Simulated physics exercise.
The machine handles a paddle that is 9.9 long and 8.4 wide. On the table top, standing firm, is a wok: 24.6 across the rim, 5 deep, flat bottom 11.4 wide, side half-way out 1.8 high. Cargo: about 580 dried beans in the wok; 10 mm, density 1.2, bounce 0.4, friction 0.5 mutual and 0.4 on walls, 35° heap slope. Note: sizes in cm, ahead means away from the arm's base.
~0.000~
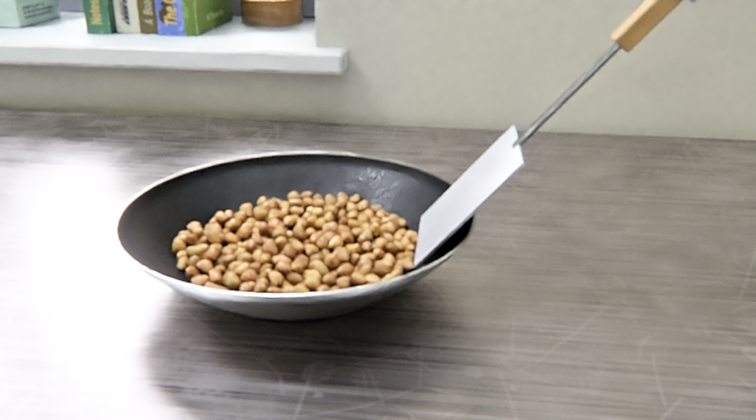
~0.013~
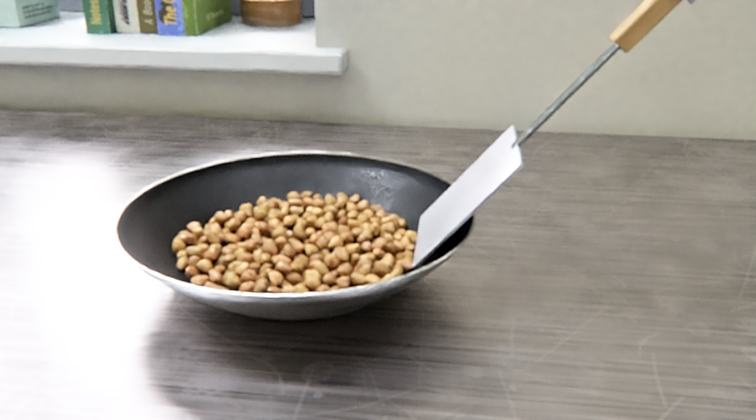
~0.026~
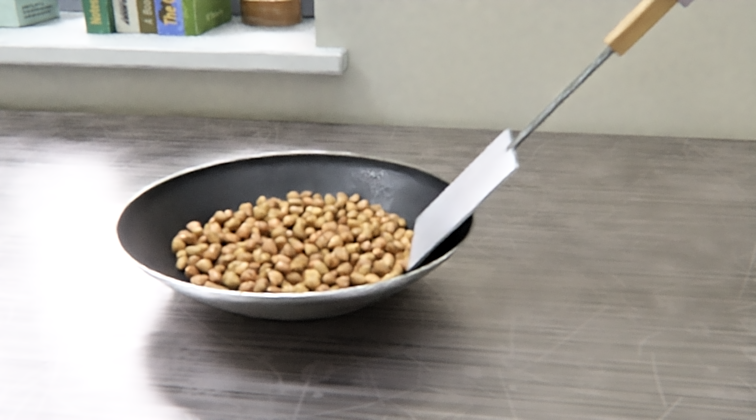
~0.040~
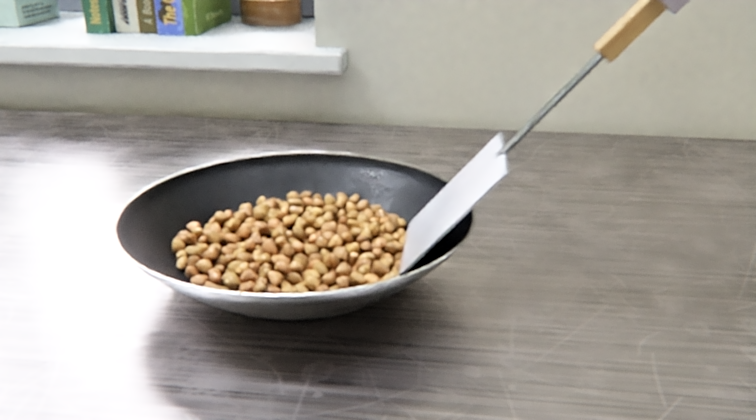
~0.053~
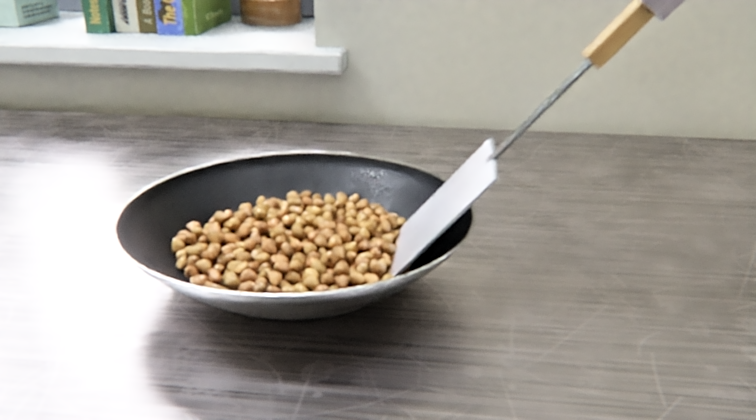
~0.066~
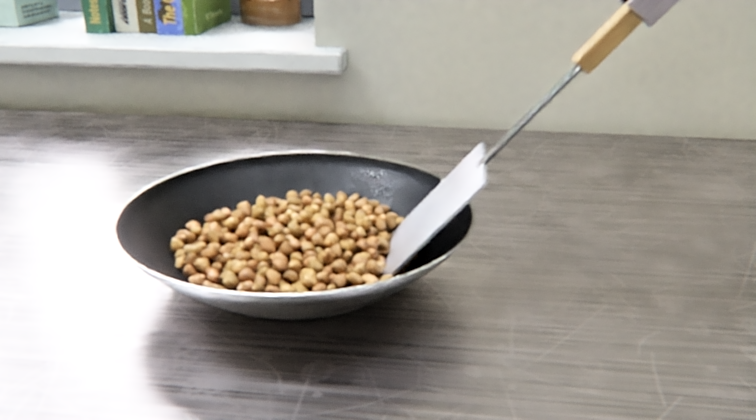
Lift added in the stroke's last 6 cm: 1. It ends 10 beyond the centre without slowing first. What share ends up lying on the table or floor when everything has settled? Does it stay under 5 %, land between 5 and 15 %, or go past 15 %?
It goes past 15 %.
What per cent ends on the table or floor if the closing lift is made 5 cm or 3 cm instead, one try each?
About 35 and 40 per cent.
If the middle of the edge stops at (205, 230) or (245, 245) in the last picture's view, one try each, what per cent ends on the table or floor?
About 25 and 10 per cent.
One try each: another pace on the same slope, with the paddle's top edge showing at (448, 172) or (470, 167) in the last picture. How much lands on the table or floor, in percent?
Respectively, some 55 and 55 per cent.
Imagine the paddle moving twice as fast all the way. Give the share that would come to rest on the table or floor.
I'd expect near 55 per cent.
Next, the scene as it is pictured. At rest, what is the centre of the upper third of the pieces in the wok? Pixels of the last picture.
The centre sits close to (234, 258).
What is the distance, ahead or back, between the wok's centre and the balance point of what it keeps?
Ahead of centre, near 2.0 centimetres.
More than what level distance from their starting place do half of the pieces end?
Roughly 11 cm.
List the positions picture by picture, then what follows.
In the first frame, the paddle top edge at (519, 143), sloping 50°; upper third of the load around (297, 241), from x 180 to 415, top at y 195; 584 in the wok.
In the second frame, the paddle top edge at (518, 143), sloping 50°; upper third of the load around (297, 241), from x 180 to 415, top at y 195.
In the third frame, the paddle top edge at (513, 146), sloping 50°; upper third of the load around (297, 241), from x 180 to 415, top at y 195.
In the fourth frame, the paddle top edge at (504, 152), sloping 50°; upper third of the load around (297, 241), from x 180 to 415, top at y 195.
In the fifth frame, the paddle top edge at (494, 157), sloping 50°; upper third of the load around (297, 240), from x 180 to 415, top at y 195.
In the sixth frame, the paddle top edge at (484, 161), sloping 50°; upper third of the load around (295, 238), from x 180 to 415, top at y 195; 584 in the wok.
After 0.20 s, sloping 50°, highest piece 6 above the table; 584 in the wok.
After 0.34 s, sloping 50°, highest piece 8 above the table; 542 in the wok, 4 on the table or floor, 38 on the blade or in flight.
After 0.60 s, sloping 50°, highest piece 6 above the table; 303 on the table or floor, 279 in the wok, 2 on the blade or in flight.
After 1.65 s, sloping 50°, highest piece 6 above the table; 305 on the table or floor, 279 in the wok.
In the end, 305 on the table or floor, 279 in the wok. That is 52 % on the table or floor.
